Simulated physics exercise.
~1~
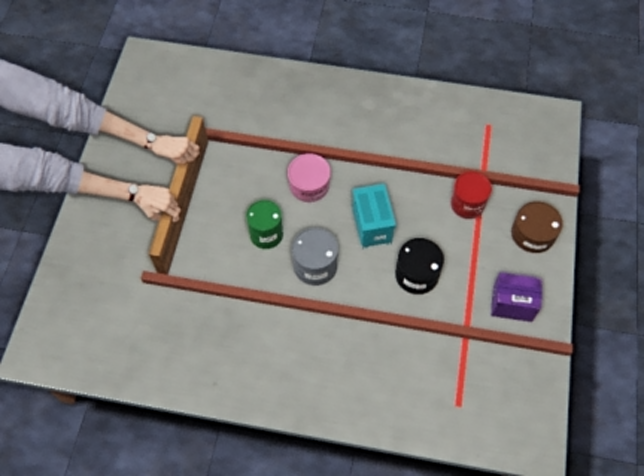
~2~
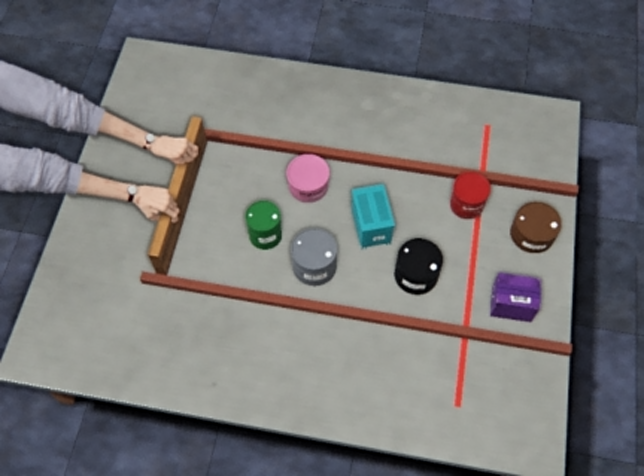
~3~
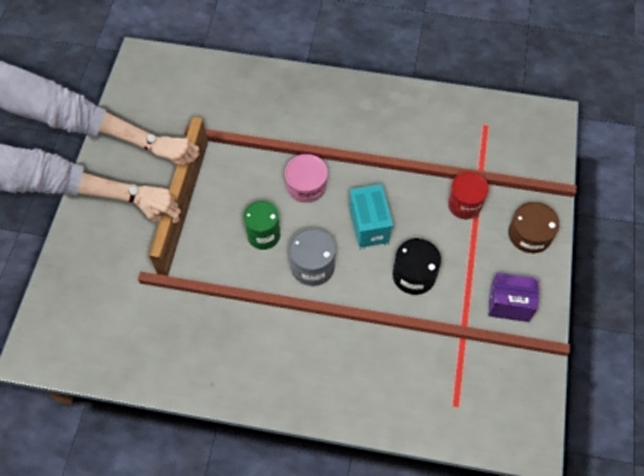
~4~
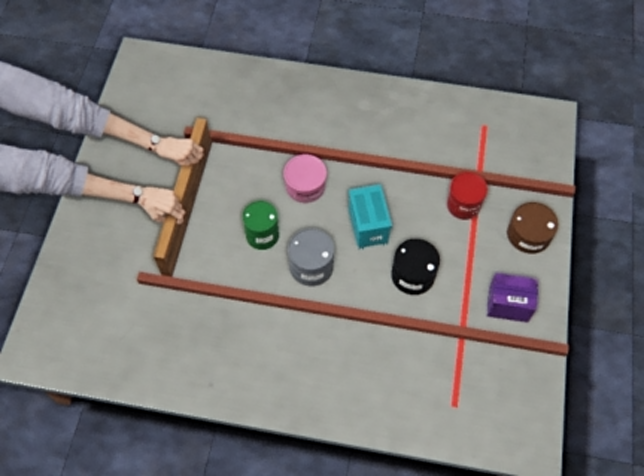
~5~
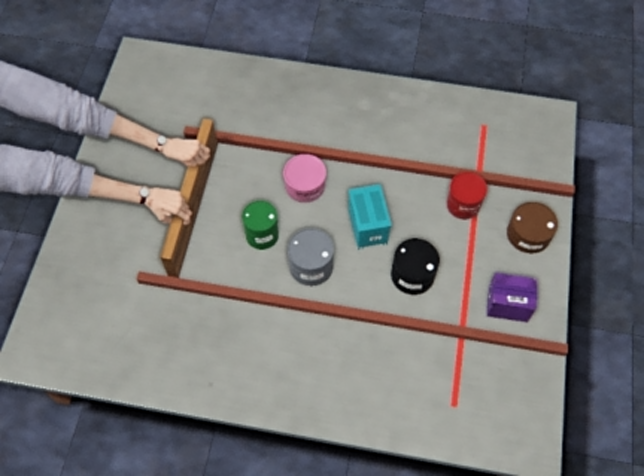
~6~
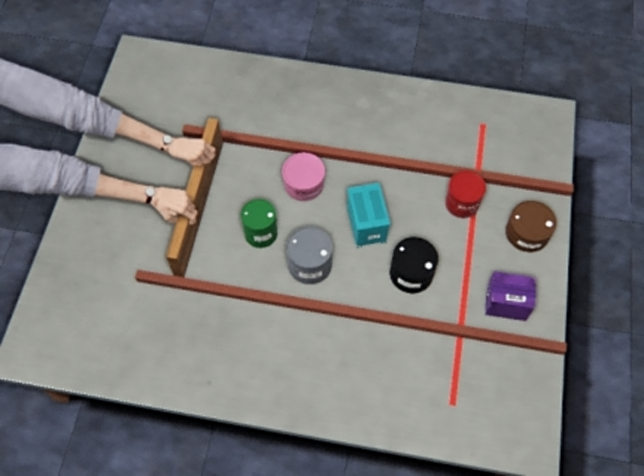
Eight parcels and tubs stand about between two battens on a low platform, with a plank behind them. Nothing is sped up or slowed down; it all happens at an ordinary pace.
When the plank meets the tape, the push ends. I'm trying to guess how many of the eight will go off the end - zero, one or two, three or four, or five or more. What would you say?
It is going to spill none of them.
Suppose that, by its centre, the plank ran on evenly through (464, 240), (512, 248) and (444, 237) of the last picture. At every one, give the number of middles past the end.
Counts: 0, 4, 0.
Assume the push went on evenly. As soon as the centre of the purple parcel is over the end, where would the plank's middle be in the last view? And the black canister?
Roughly at (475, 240) and roughly at (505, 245).
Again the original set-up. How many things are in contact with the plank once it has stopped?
Total: 3.
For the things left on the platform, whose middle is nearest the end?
The purple parcel is the one.
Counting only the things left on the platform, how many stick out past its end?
Counting them gives 2.
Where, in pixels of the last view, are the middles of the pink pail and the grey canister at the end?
Close to (497, 202); the other close to (490, 289).
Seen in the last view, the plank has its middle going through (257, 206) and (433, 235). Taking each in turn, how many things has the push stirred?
At the first spot 1, then 7.
Soon after, none off yet; brown canister at rest near (530, 227); purple parcel at rest near (510, 296); red pail at rest near (465, 195).
After that, none off yet; brown canister at rest near (530, 227); purple parcel displaced a little near (518, 300); red pail displaced a little near (485, 197).
In the end, the number that fall off is zero.
